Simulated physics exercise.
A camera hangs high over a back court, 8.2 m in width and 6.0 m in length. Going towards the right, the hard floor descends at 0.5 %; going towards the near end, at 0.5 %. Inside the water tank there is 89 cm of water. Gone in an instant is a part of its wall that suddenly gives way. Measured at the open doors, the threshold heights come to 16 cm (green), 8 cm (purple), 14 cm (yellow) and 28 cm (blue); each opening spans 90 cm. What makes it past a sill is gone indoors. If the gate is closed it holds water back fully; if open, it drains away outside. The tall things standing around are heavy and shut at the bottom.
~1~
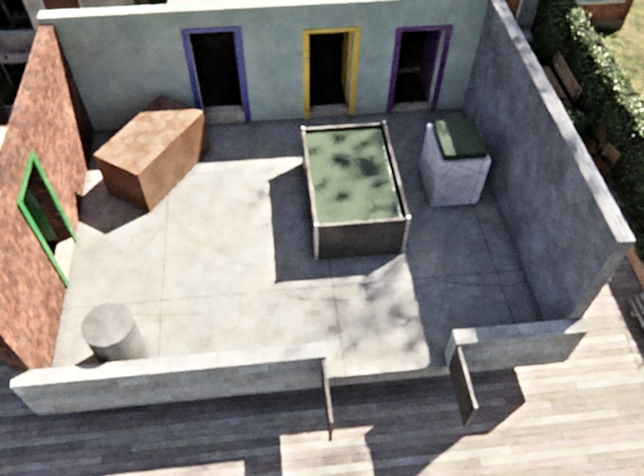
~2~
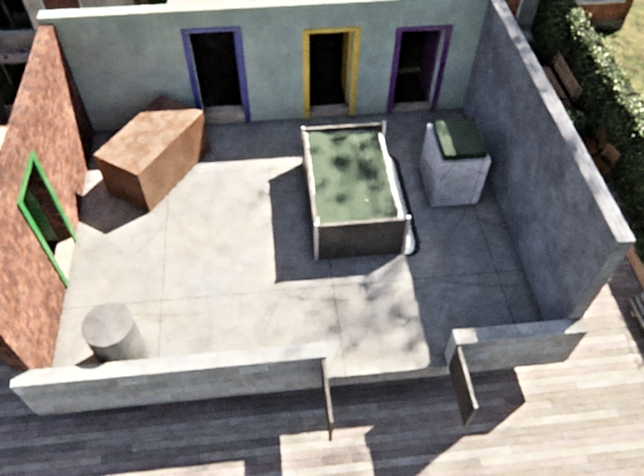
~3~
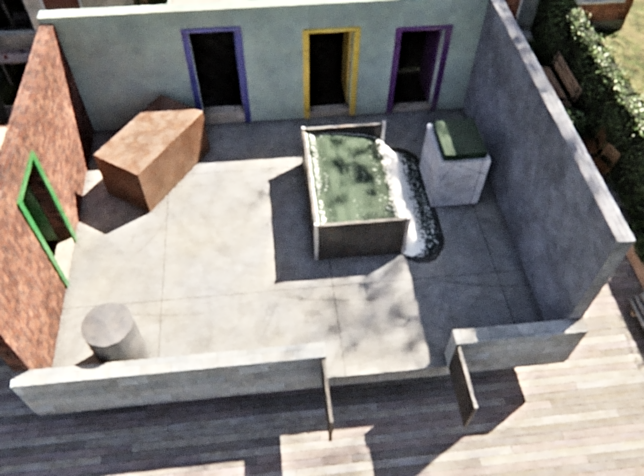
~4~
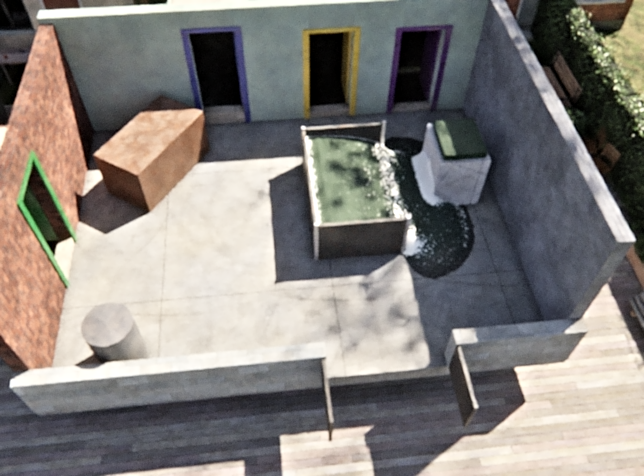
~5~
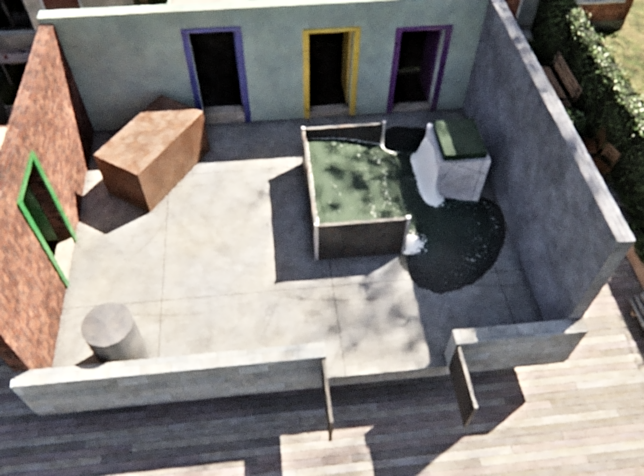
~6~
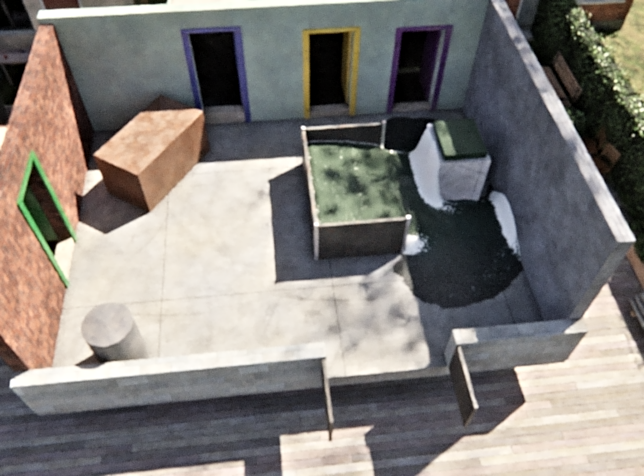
In a walled court, a tank's right wall gives way and water spreads across the floor.
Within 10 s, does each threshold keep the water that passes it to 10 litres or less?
At the green door the water let in will remain short of the limit; at the purple door the water let in will surpass the limit; at the yellow door the water let in will remain short of the limit; at the blue door the water let in will remain short of the limit.
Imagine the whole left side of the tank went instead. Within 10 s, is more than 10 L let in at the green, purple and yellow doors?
Note: Green beyond the mark, purple short of the mark, yellow short of the mark.
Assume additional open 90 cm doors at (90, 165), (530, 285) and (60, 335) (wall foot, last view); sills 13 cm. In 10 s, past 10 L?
First doorway falls short, second gets there, third falls short.
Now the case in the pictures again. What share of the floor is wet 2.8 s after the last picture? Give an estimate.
Roughly 55 % of the floor is wet.
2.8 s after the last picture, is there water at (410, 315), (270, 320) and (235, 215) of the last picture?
Soaked, soaked, untouched.
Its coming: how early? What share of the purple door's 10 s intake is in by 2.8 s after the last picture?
Share by then: ~ 85 %.
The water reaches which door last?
The green door is last.
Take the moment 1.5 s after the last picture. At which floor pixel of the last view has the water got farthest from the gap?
Somewhere about (547, 343).
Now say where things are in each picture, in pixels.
Still water, 89 cm deep, in the water tank at (352, 174), in the first picture.
Water pours out at (391, 190) and has run 1.3 m, to (407, 254); typically 7 cm deep outside, 89 cm at the water tank's back, in the second picture.
Water pours out at (390, 192) and has run 1.5 m, to (428, 258); typically 16 cm deep outside, 81 cm at the water tank's back, in the third picture.
The front is at (453, 267), 1.9 m from the gap at (390, 194); 3.5 m2 of floor is under water; 76 cm left at the back of the water tank, in the fourth picture.
The front is at (486, 267), 2.3 m from the gap at (390, 195); 5.6 m2 of floor is under water; 73 cm left at the back of the water tank, in the fifth picture.
Water pours out at (390, 195) and has run 2.8 m, to (521, 264); typically 8 cm deep outside, 64 cm at the water tank's back, in the sixth picture.
Then, 0.7 s after the last picture water covers 25 % of the floor and is deepest (50 cm) near (418, 190); green door not reached, purple door 14 cm at the sill, 17 L in, yellow door not reached, blue door not reached.
Then, 1.5 s after the last picture water covers 30 % of the floor and is deepest (55 cm) near (537, 344); green door not reached, purple door 29 cm at the sill, 140 L in, yellow door 5 cm at the sill, 0 L in, blue door not reached.
Then, 2.8 s after the last picture water covers 55 % of the floor and is deepest (25 cm) near (533, 306); green door not reached, purple door 20 cm at the sill, 281 L in, yellow door 8 cm at the sill, 0 L in, blue door 1 cm at the sill, 0 L in.
Then, 5.3 s after the last picture water covers 85 % of the floor and is deepest (18 cm) near (537, 344); green door 5 cm at the sill, 0 L in, purple door 10 cm at the sill, 325 L in, yellow door 8 cm at the sill, 0 L in, blue door 3 cm at the sill, 0 L in.
Then, 9.3 s after the last picture water covers 100 % of the floor and is deepest (12 cm) near (49, 390); green door 5 cm at the sill, 0 L in, purple door 6 cm at the sill, 338 L in, yellow door 5 cm at the sill, 0 L in, blue door 6 cm at the sill, 0 L in.
